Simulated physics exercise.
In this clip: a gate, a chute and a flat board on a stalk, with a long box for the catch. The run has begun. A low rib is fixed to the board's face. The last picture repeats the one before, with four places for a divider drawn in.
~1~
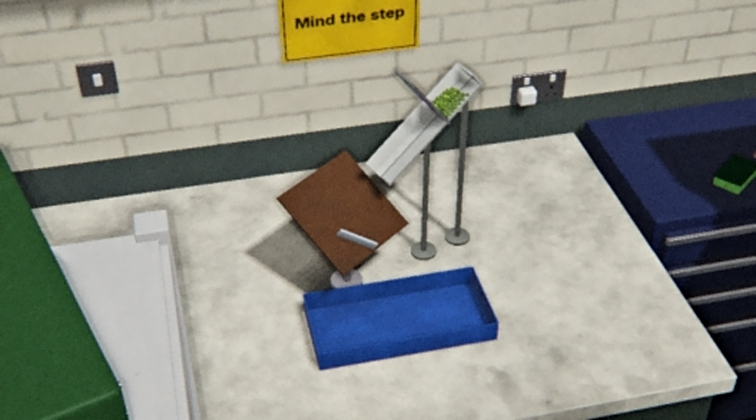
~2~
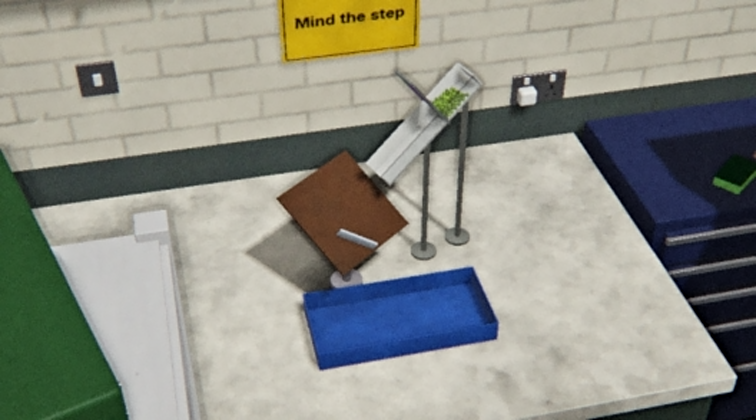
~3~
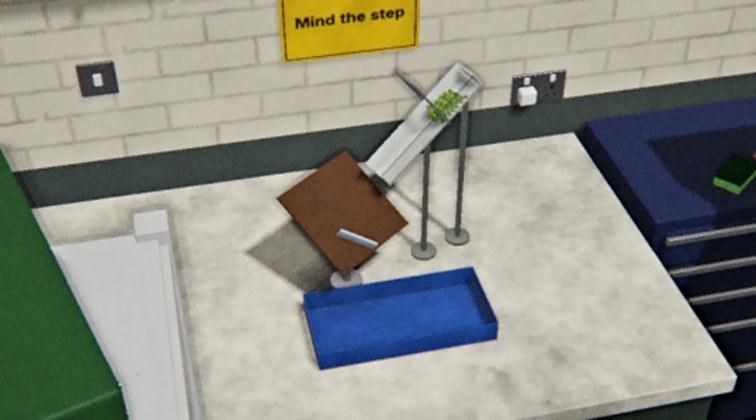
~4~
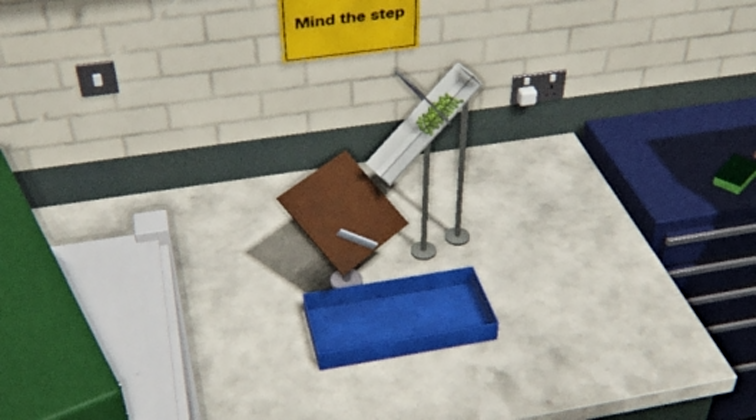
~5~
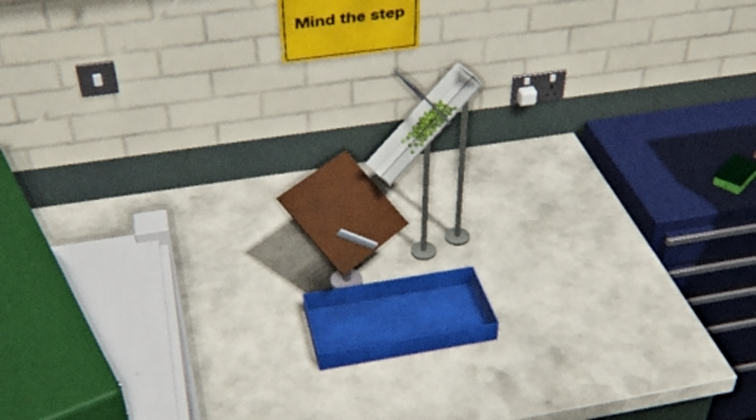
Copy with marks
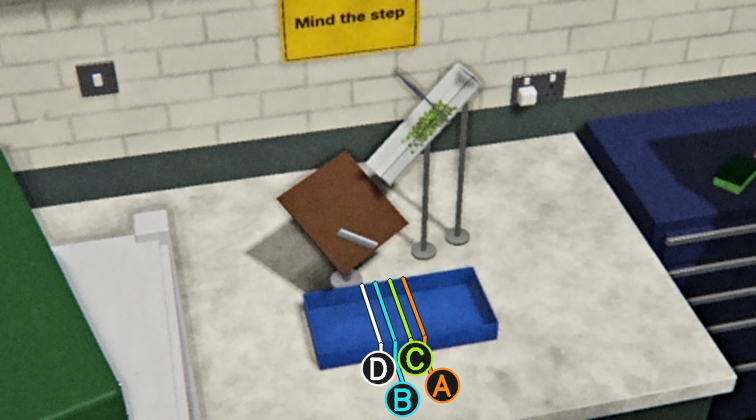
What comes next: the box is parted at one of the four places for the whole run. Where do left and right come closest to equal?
A works best here.
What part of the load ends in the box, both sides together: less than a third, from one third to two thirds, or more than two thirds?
It is more than two thirds.
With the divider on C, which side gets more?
Right.
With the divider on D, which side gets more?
The right side.
On the marked copy, line A crosses the front rim at (424, 336); line B crosses the front rim at (395, 341); line C crosses the front rim at (410, 338); line D crosses the front rim at (380, 343).
With A, of what is caught, about half on the left of the divider, about half on the right.
With B, of what is caught, a small part on the left of the divider, nearly all on the right.
With C, of what is caught, a small part on the left of the divider, nearly all on the right.
With D, of what is caught, a small part on the left of the divider, nearly all on the right.
